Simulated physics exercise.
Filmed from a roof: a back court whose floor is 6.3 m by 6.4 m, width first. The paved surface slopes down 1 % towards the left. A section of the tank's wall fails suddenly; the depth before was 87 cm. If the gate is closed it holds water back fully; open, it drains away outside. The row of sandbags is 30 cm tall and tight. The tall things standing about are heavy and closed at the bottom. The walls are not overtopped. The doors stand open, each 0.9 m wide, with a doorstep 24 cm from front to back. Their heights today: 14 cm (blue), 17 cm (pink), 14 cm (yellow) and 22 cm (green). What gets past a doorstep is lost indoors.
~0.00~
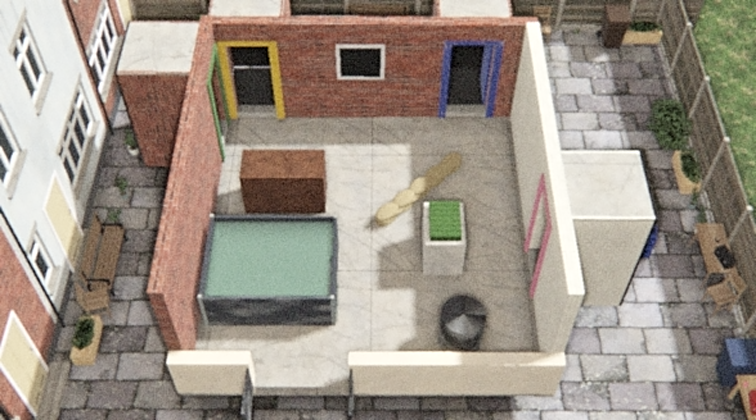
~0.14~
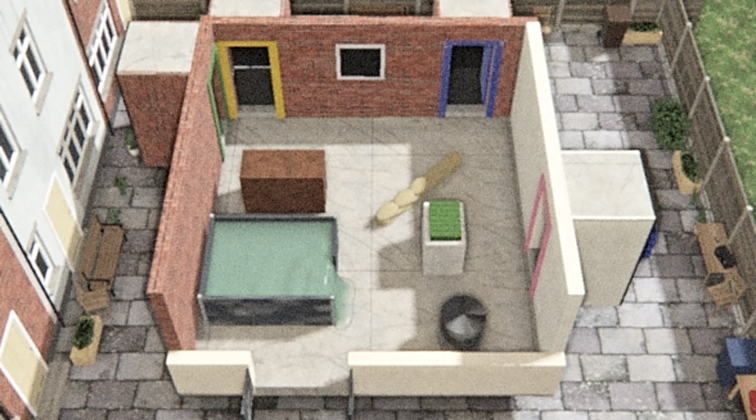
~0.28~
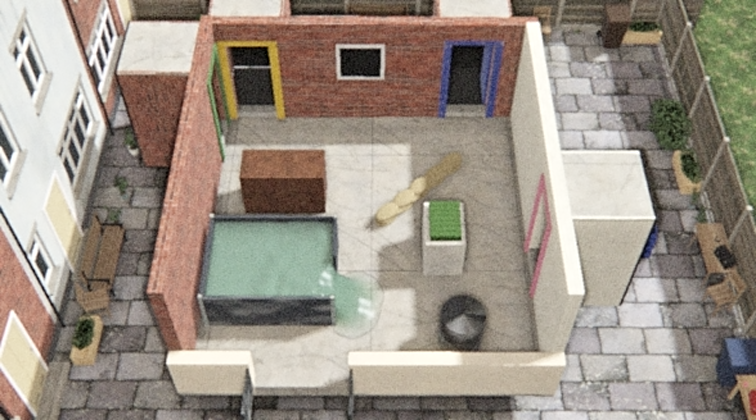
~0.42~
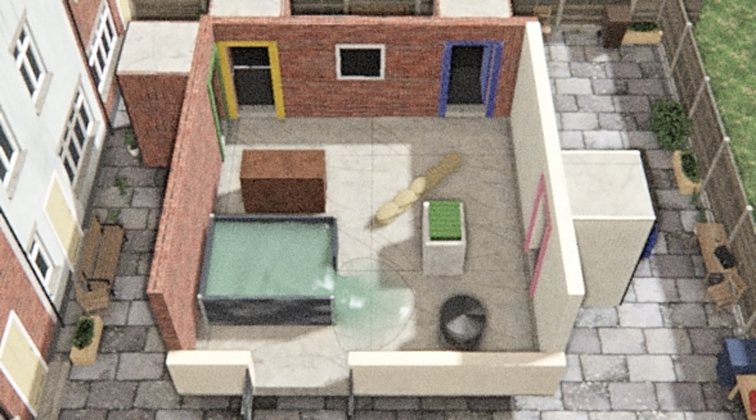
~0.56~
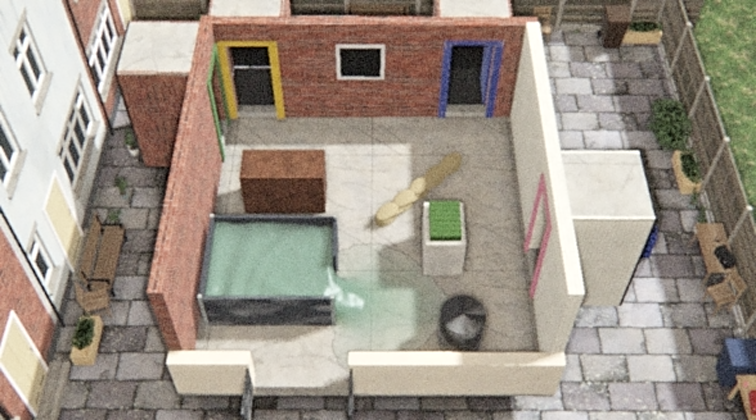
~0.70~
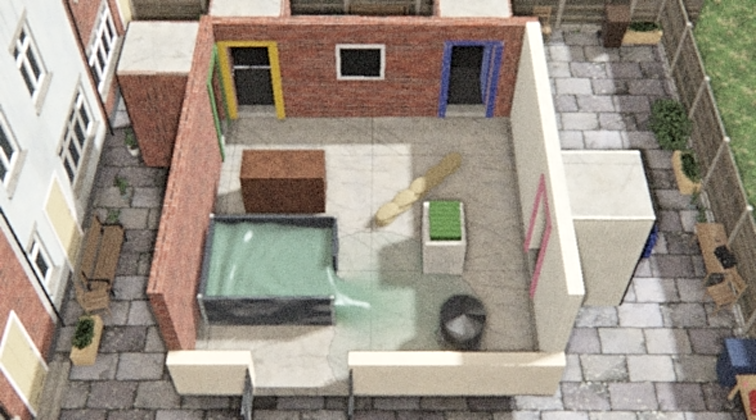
The clip shows a walled courtyard from above, with a still, water-filled tank at left; water then pours from its right side and spreads rightward across the paved floor, past the front of a grass-topped block and toward a dark, round object.
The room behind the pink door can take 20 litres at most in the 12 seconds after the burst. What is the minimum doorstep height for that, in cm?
About 35 cm.
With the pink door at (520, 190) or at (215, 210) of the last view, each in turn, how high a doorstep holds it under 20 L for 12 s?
Roughly 9.0 and 10.5 cm.
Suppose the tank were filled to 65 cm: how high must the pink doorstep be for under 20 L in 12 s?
Then roughly 23 cm.
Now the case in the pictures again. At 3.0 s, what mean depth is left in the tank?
Some 41 cm.
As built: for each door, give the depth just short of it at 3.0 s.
In cm: Blue 0, pink 32, yellow 0, green 0.
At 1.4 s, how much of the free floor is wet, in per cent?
About 25 per cent.
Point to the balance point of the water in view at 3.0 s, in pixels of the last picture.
Near (360, 293).
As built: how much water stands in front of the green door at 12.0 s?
Some 14.0 cm.
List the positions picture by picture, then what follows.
Still water, 87 cm deep, in the tank at (270, 258); the pink door at (537, 242) is dry, in the first picture.
Water pours out at (333, 293) and has run 0.3 m, to (351, 298); about 10 cm deep outside, 87 cm at the back, in the second picture.
Water pours out at (333, 295) and has run 0.9 m, to (380, 298); about 13 cm deep outside, 87 cm at the back, in the third picture.
The front is at (411, 306), 1.5 m from the gap at (333, 296); 2.2 m2 of floor is wet, 87 cm left at the back, in the fourth picture.
The gap is at (333, 296), the front 2.1 m out at a hidden place; the back of the tank holds 85 cm, in the fifth picture.
Water pours out at (333, 296) and has run 2.7 m, to a hidden place; about 5 cm deep outside, 77 cm at the back; the pink door at (537, 242), 3.9 m from the gap, is still 1.3 m from the nearest water, in the sixth picture.
After 1.4 s water covers 25 % of the floor, deepest (50 cm) near (433, 374); 24 cm at the pink door, 3 litres in over its 17 cm doorstep.
After 3.0 s water covers 45 % of the floor; 32 cm at the pink door, 147 litres in over its 17 cm doorstep.
After 12.0 s water covers 95 % of the floor, deepest (16 cm) near (206, 282); 10 cm at the pink door, 207 litres in over its 17 cm doorstep.
At the pink door as built, the water arrived by 1.1 s and peaked near 35 cm at 2.2 s.
Run again over the same 12 s with other heights there, 52 litres in over 29 cm, 6 litres over 40 cm. The limit of 20 litres is kept from about 35 cm up.
